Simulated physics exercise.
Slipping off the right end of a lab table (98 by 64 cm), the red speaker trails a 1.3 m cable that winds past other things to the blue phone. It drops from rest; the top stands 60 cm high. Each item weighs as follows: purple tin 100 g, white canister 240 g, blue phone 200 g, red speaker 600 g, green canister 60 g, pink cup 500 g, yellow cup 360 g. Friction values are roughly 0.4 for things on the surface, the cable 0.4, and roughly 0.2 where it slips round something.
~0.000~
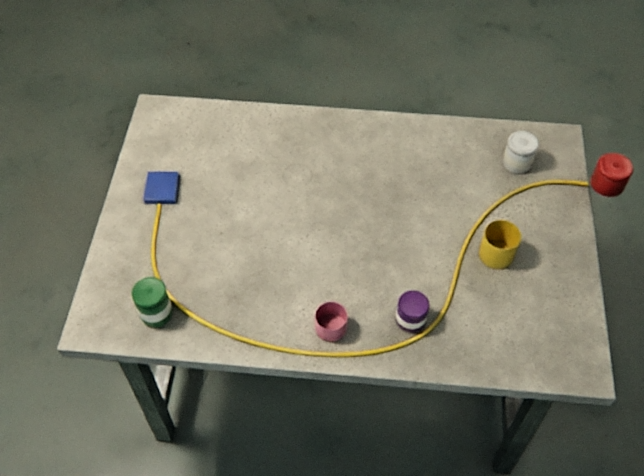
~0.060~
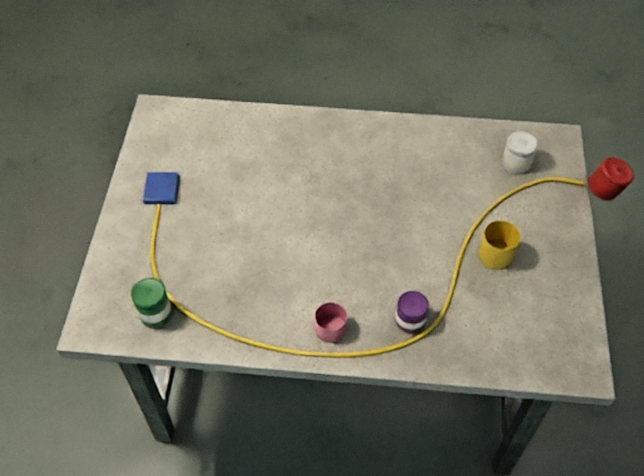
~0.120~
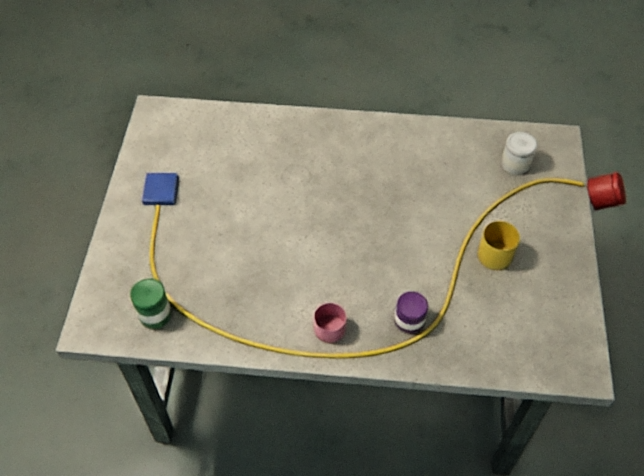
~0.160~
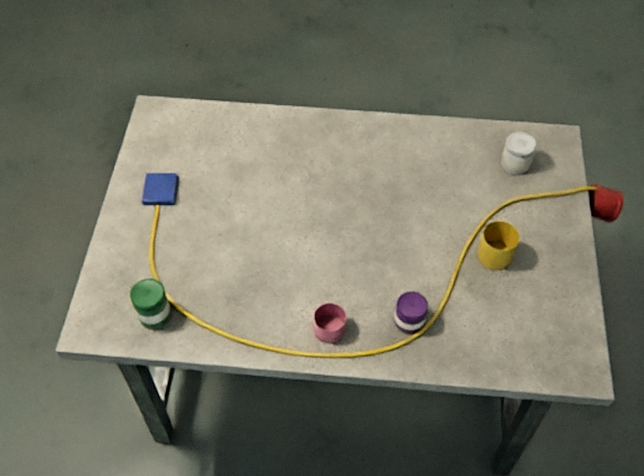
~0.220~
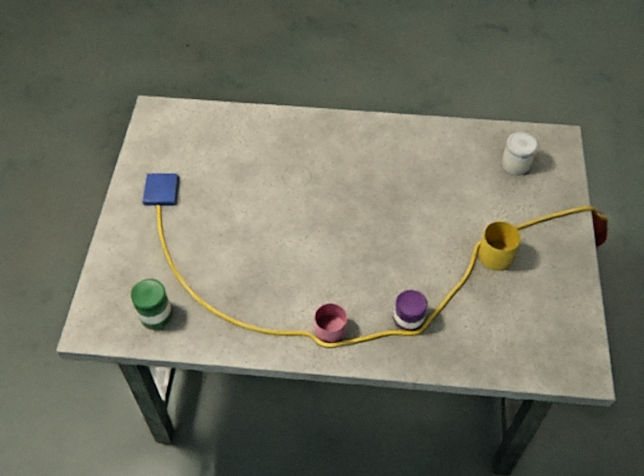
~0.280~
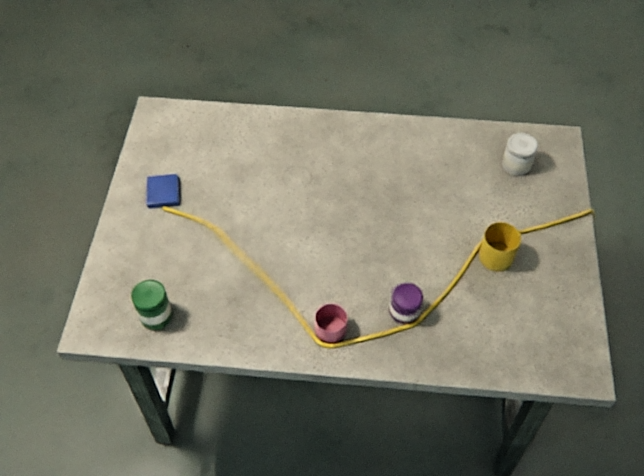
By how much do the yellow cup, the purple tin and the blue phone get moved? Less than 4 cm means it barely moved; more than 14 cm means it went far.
In the end the yellow cup barely moves, the purple tin goes far, the blue phone goes far.
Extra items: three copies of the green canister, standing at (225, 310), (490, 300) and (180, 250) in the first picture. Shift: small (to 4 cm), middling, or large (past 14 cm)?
The first would move a long way, the second just a bit, the third a long way.
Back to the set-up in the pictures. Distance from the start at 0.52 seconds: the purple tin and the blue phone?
Measured: Purple tin at 20 cm, blue phone at 20 cm.
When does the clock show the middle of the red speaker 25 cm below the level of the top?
At 0.30 s.
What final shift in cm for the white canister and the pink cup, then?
In the end the white canister has moved about 0 cm, while the pink cup has moved about 4 cm.
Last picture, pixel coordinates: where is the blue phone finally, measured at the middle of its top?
The top finishes roughly at pixel (268, 274) of the last view.
After 0.5 s, the cable's tail end at (244, 246); purple tin 21 cm off its start, blue phone 18 cm off its start, yellow cup 1 cm off its start.
After 0.7 s, the cable's tail end at (275, 294); blue phone 30 cm off its start, purple tin 22 cm off its start, yellow cup 1 cm off its start.
After 1.0 s, the cable's tail end at (276, 295); blue phone 31 cm off its start at (268, 274), purple tin 22 cm off its start at (352, 215), yellow cup 1 cm off its start at (508, 241).
After 1.2 s, the cable's tail end at (276, 295); blue phone 31 cm off its start, purple tin 22 cm off its start, yellow cup 1 cm off its start.
After 2.4 s, the cable's tail end at (276, 295); blue phone 31 cm off its start at (268, 274), purple tin 22 cm off its start at (352, 215), yellow cup 1 cm off its start at (508, 241), red speaker over the edge.
